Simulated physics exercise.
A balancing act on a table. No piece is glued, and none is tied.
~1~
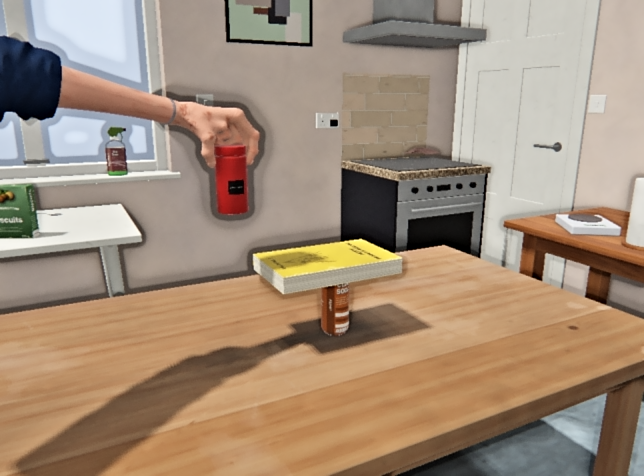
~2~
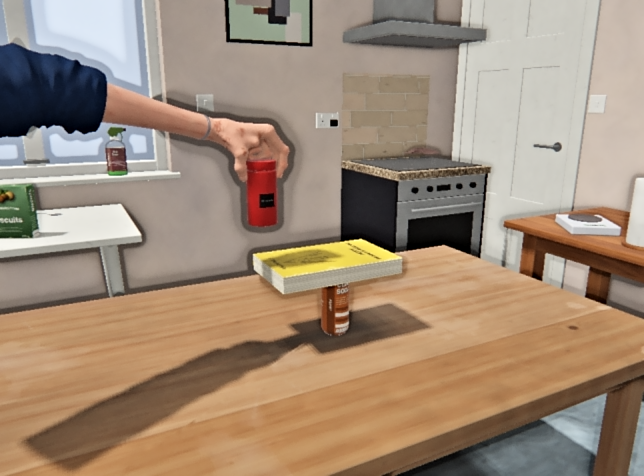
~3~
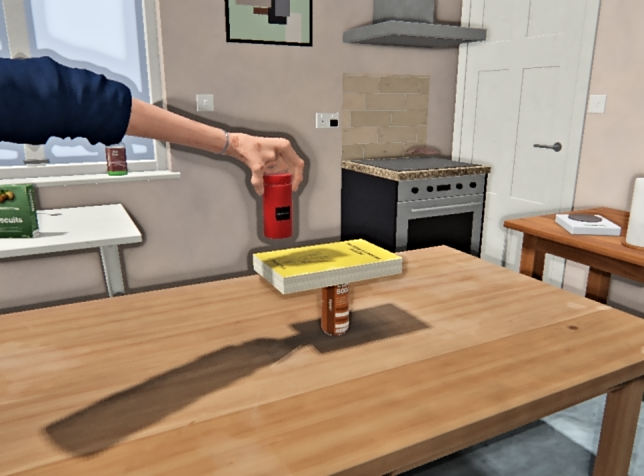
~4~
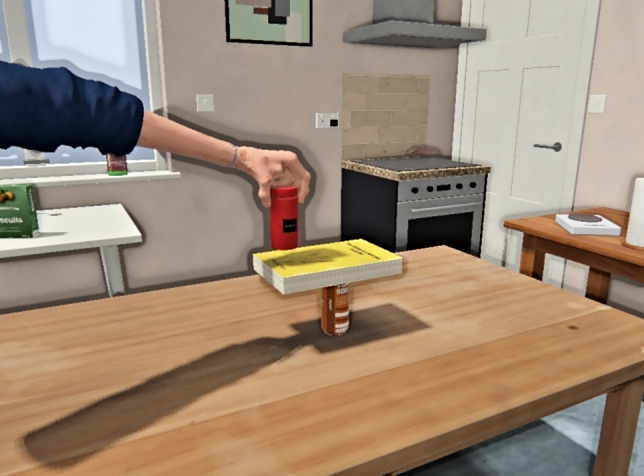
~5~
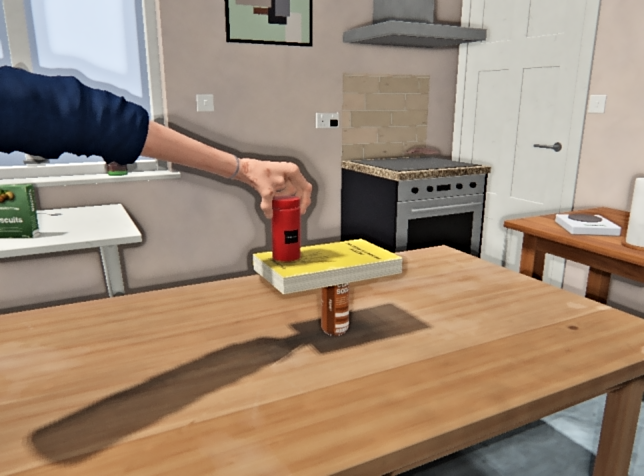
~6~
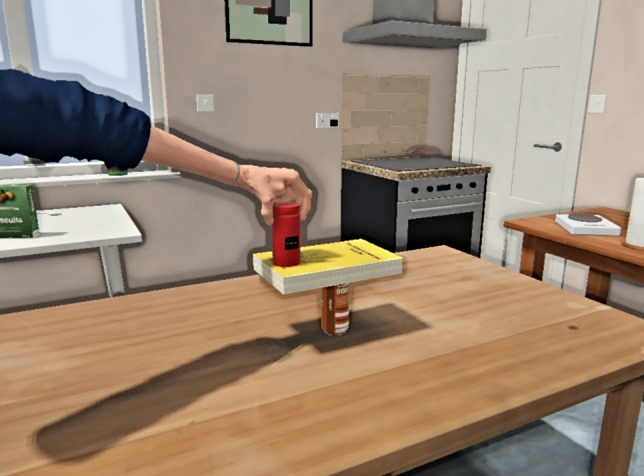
In this clip, a hand moves a red jar rightward and down above a yellow book balanced on an orange can on a wooden table, then sets it on the book's left side and keeps hold of it.
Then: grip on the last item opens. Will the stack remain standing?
No.
Then, 0.70 s after the last picture, red jar now fallen; yellow book tipped 61° from how it was.
Then, 1.60 s after the last picture, yellow book on its side.
By the end, fallen, red jar and yellow book; orange can in place. The stack comes apart.
